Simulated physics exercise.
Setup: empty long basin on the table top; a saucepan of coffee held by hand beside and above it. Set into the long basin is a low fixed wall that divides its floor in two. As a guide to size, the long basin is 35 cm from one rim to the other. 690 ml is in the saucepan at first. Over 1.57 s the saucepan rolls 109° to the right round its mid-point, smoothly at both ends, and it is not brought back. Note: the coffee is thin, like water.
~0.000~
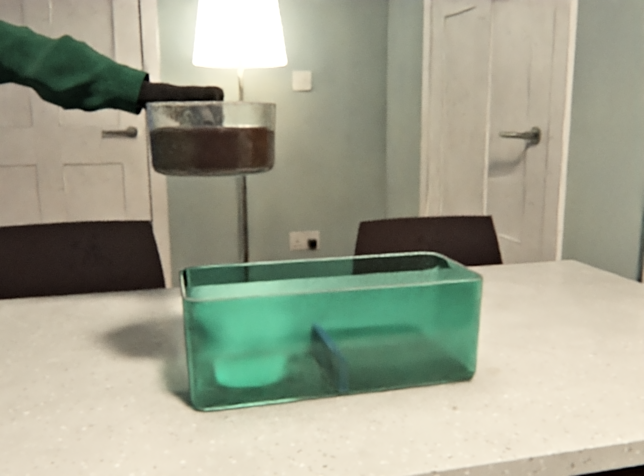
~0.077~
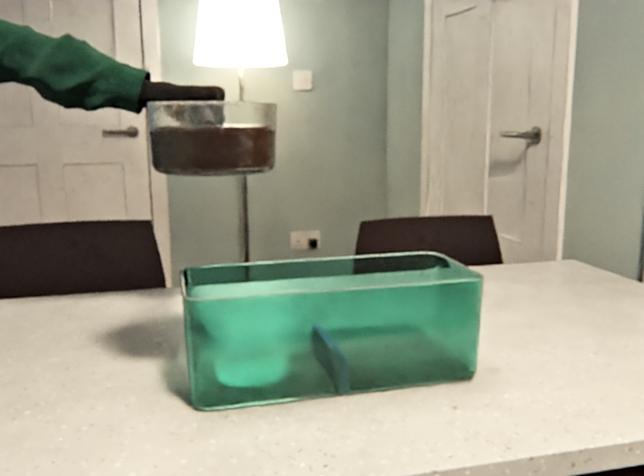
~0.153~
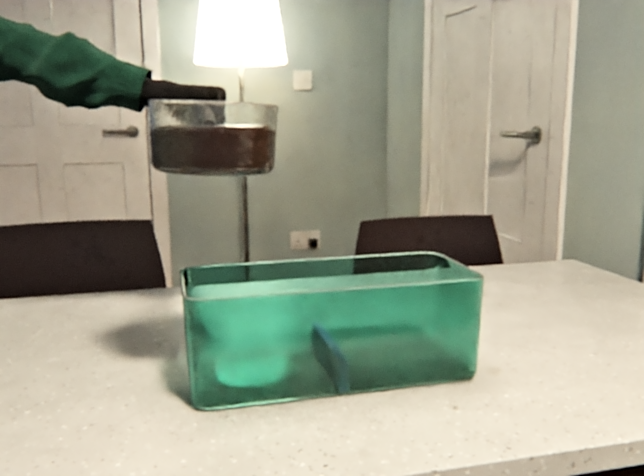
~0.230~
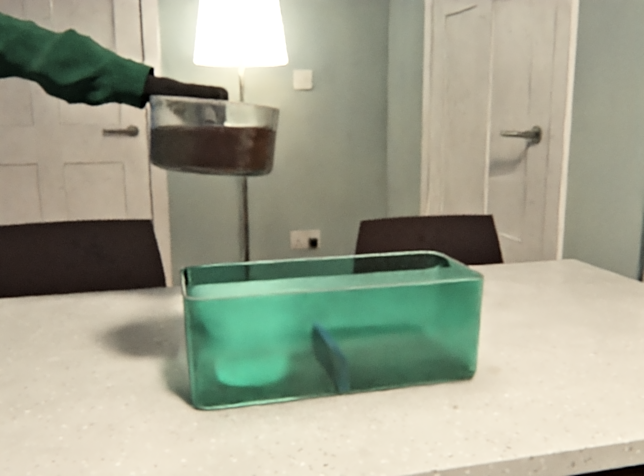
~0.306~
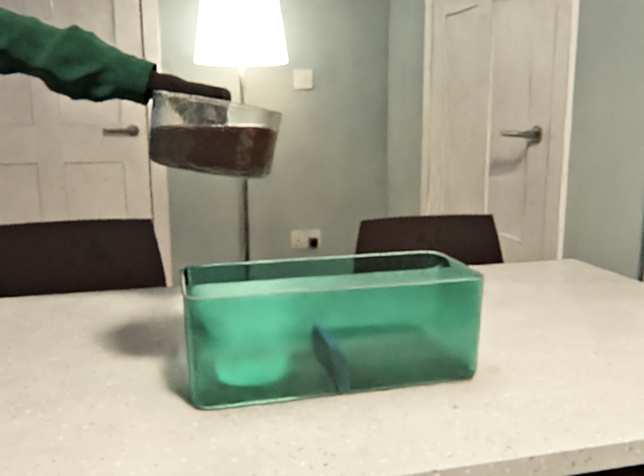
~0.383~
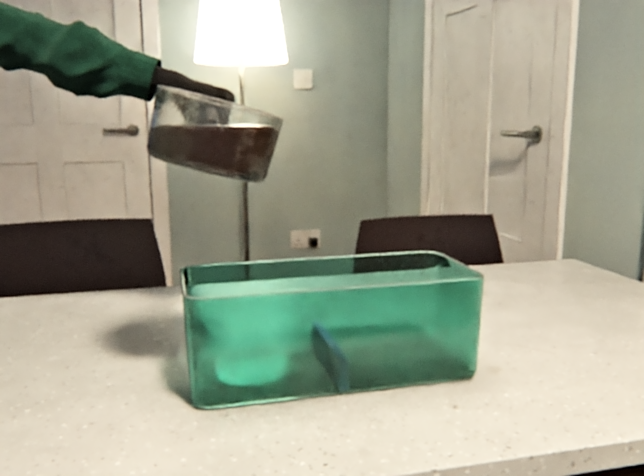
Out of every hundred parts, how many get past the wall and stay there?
About 60 out of 100.
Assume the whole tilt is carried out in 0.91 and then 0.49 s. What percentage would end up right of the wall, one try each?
Respectively about 50 and 30 percent.
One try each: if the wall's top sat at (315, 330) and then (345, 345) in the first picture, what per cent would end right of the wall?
Roughly 70 per cent, then 40 per cent.
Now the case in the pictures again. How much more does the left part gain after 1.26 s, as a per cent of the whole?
I'd say near 20 percent.
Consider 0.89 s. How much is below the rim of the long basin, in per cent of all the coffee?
I'd estimate some 10 percent of the liquid.
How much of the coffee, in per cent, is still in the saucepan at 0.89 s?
Roughly 58 percent.
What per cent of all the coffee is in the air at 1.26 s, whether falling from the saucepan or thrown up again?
About 12 % of the total.
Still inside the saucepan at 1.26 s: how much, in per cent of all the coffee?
About 10 per cent.
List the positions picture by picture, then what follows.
The first picture shows tilt 0°; pouring edge (274, 106); surface from (151, 130) to (270, 128); the long basin's rim runs from (182, 285) to (459, 266); the wall's top is at (328, 341).
The second picture shows tilt 1°; pouring edge (274, 106); surface from (153, 129) to (271, 127).
The third picture shows tilt 3°; pouring edge (275, 108); surface from (153, 128) to (272, 128).
The fourth picture shows tilt 6°; pouring edge (277, 111); surface from (153, 128) to (272, 128).
The fifth picture shows tilt 10°; pouring edge (279, 115); surface from (153, 128) to (274, 127).
The sixth picture shows tilt 15°; pouring edge (280, 121); surface from (152, 128) to (276, 128).
By 0.89 s the tilt is 66° and 58 per cent is still to pour, 3 is left of the wall and 8 right of it.
By 1.26 s the tilt is 99° and 10 per cent is still to pour, 20 is left of the wall and 58 right of it.
By 1.65 s the tilt is 109° and 0 per cent is still to pour, 39 is left of the wall and 60 right of it.
By 2.07 s the tilt is 109° and 0 per cent is still to pour, 39 is left of the wall and 60 right of it.
At rest 39 per cent lies left of the wall, 60 right of it and 1 outside.
